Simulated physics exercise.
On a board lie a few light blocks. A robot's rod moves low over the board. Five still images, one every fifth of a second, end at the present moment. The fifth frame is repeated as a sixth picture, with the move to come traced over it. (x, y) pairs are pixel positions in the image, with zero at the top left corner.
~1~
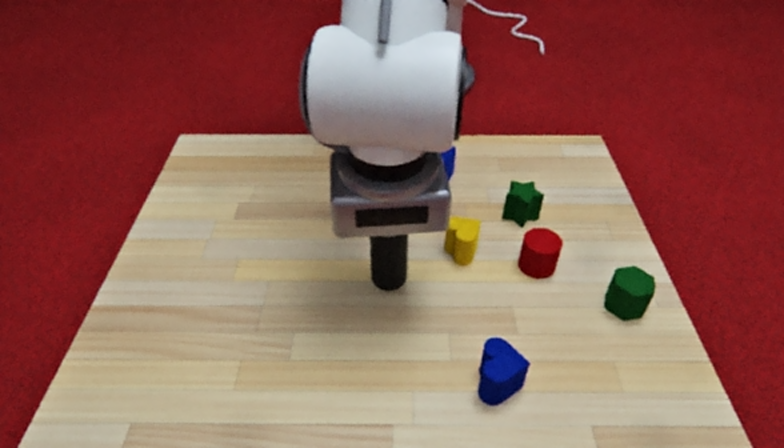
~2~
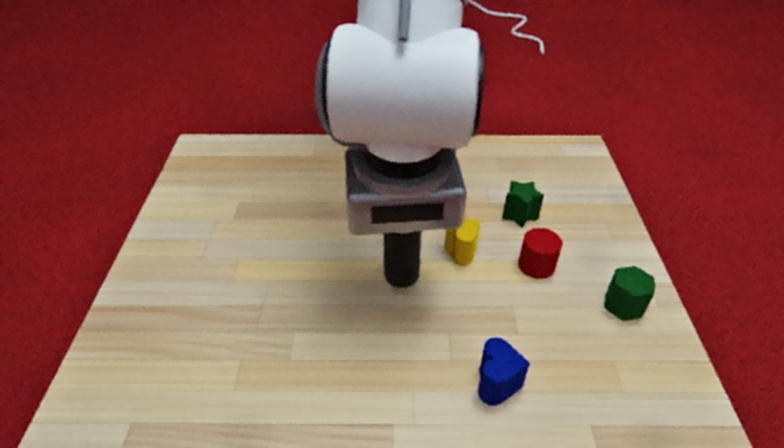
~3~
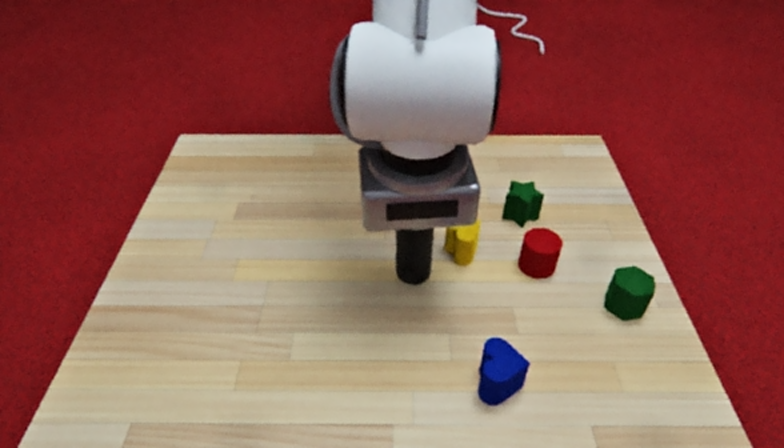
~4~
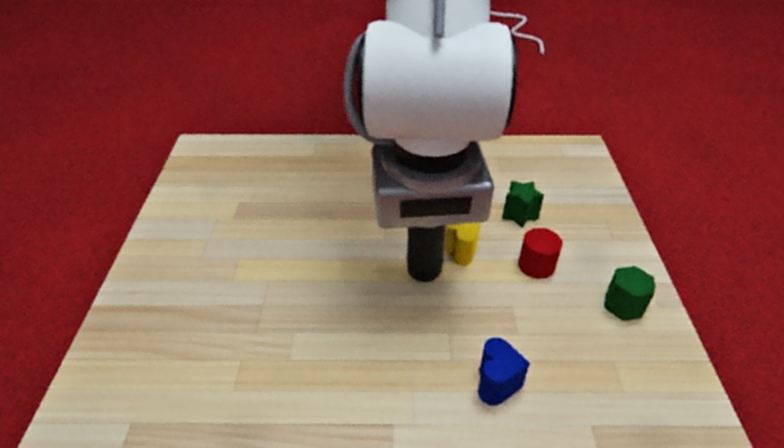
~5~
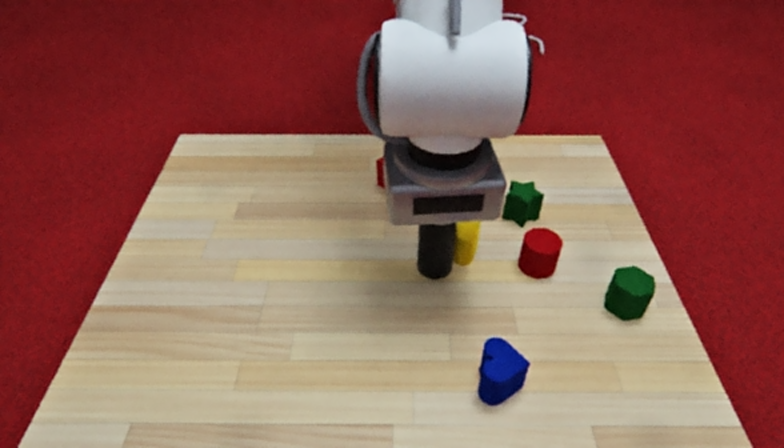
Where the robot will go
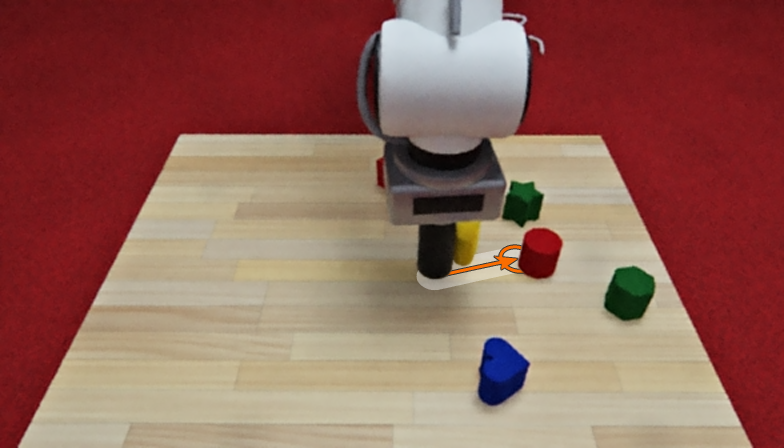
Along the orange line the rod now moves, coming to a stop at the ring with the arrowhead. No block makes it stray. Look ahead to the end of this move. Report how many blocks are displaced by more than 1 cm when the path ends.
It shifts two blocks.
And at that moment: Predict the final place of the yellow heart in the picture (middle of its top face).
At (479, 220).
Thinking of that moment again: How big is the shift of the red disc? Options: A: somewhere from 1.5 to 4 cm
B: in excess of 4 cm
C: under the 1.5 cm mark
It's A.
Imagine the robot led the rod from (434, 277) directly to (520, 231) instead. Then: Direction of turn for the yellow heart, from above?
The block turns counter-clockwise.
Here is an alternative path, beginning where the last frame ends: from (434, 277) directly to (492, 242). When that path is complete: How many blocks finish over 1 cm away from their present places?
Answer: 1.
Drawn move, from (434, 277) directly to (518, 259).
On the path given first. One third of the way, rod (464, 261); yellow heart (470, 223), turned 30° anticlockwise.
Two thirds of the way, rod (492, 255); yellow heart (479, 220), turned 85° anticlockwise.
At the end, rod (520, 249); yellow heart (479, 220), turned 85° anticlockwise; green star-shaped block still; red disc (561, 240).
